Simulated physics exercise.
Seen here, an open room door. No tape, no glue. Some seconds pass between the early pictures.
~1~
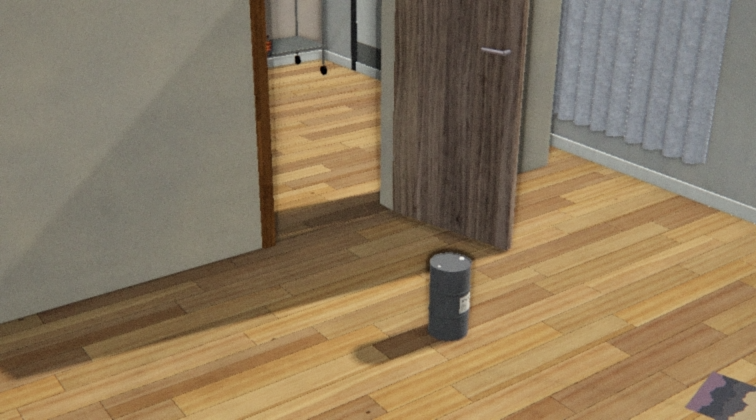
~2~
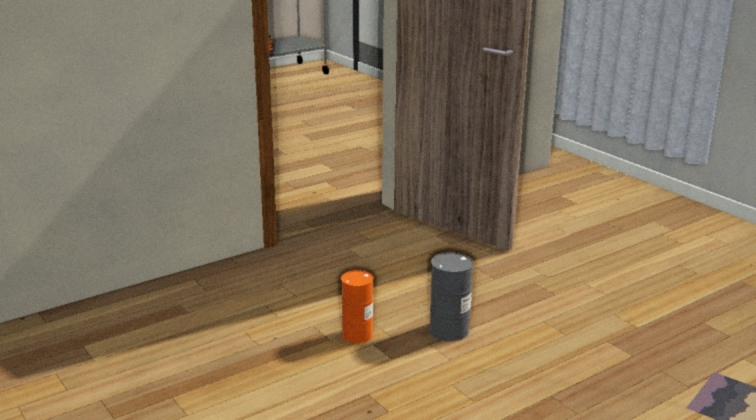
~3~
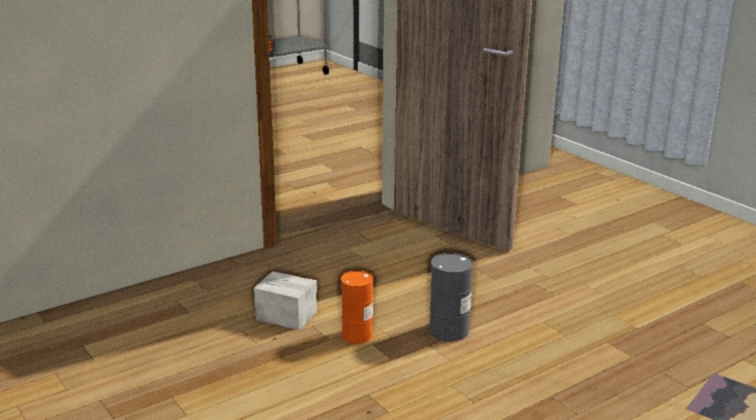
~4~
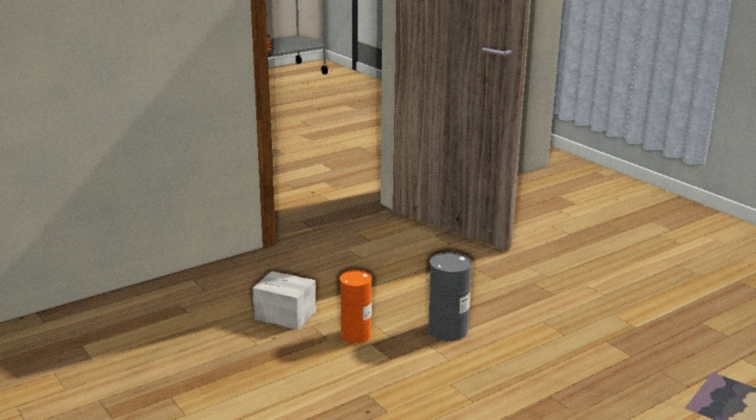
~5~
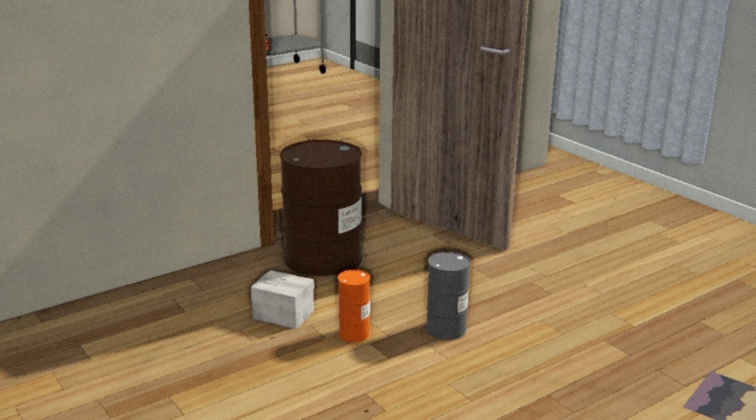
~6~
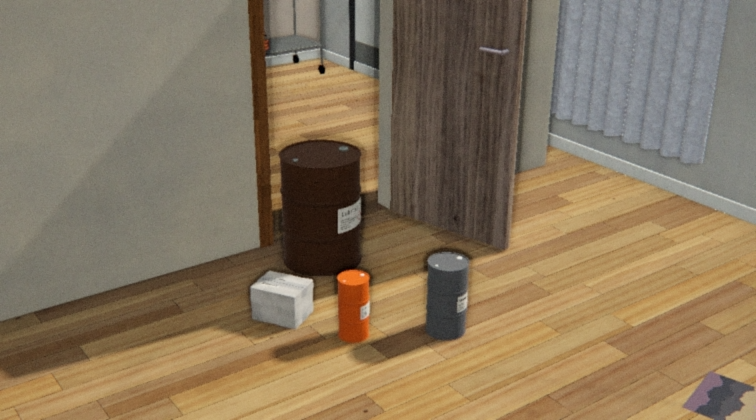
Objects appeared one after another by a wide-open door that stayed still: a grey canister, an orange one to its left, a white parcel further left, then a big brown drum behind them.
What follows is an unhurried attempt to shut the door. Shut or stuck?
It stops short.
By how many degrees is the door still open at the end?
About 40°.
Then, 0.60 s past the last view, door at 90°.
Then, 1.00 s past the last view, door at 69°.
Then, 1.30 s past the last view, door at 50°.
Finally, door at 40°; all 4 still in place. Final places as the last picture's camera would see them, brown drum near (320, 207).
